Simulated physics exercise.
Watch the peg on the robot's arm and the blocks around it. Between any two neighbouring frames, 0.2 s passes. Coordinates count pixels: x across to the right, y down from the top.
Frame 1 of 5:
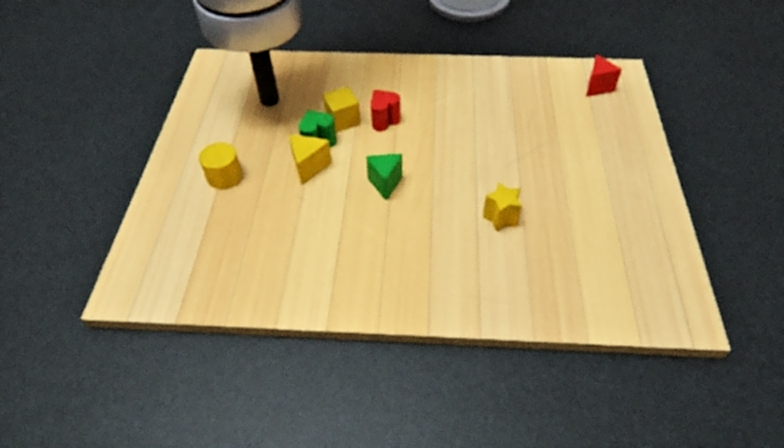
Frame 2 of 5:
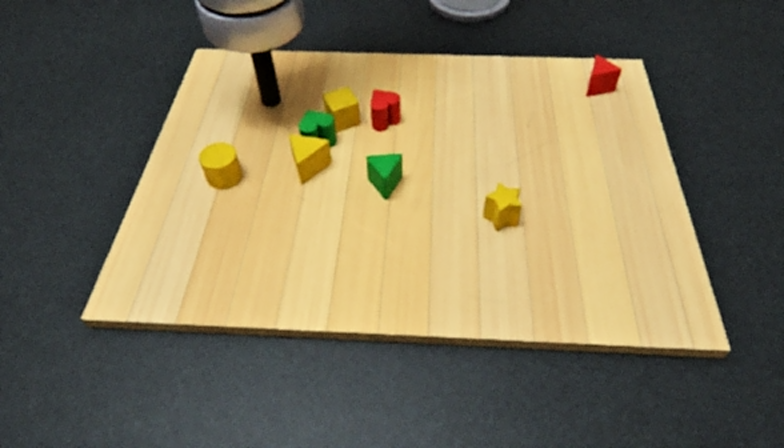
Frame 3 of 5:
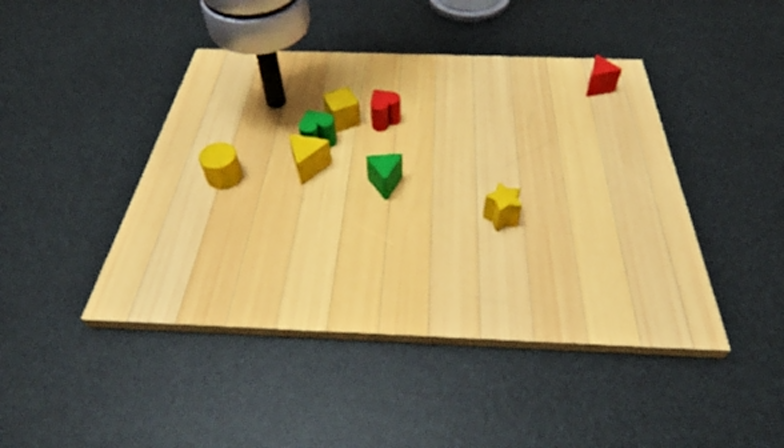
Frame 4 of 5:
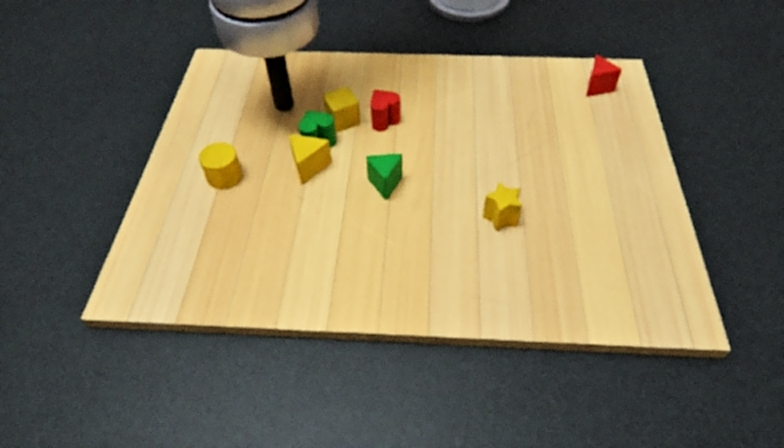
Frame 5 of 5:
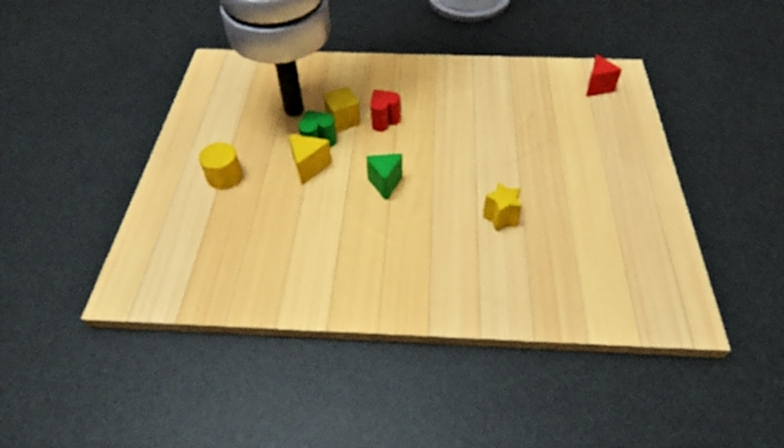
A pale wooden board lies on a dark surface, seen from above at an angle by a camera that stays still. A yellow cylinder, yellow triangle, green heart, yellow block, red heart and green triangle sit across its left and middle, with a yellow star right of centre and a red triangle at upper right. The robot arm's black peg barely shifts at first, then slides slightly right and down toward the unmoving green heart.
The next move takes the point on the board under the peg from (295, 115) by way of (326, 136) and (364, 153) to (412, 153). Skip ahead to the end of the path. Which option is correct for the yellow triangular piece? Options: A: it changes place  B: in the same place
A.
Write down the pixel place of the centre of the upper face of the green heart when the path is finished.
The green heart ends near (332, 144).
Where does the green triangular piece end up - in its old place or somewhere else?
The green triangular piece is left alone.
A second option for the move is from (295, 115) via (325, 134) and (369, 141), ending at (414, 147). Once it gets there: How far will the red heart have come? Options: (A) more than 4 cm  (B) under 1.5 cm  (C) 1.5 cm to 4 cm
Answer: B.
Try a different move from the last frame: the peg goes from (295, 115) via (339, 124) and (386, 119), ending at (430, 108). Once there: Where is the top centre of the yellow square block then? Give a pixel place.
My estimate: (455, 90).
The first path, step by step. One third of the way, peg at (326, 131); yellow triangular piece at (304, 152); green heart at (323, 133), turned 20° clockwise.
Two thirds of the way, peg at (364, 148); yellow triangular piece at (302, 155), turned 15° clockwise; green heart at (332, 144), turned 75° clockwise.
At the end, peg at (412, 148); yellow triangular piece at (302, 155), turned 15° clockwise; green heart at (332, 144), turned 75° clockwise; yellow square block still; green triangular piece still.
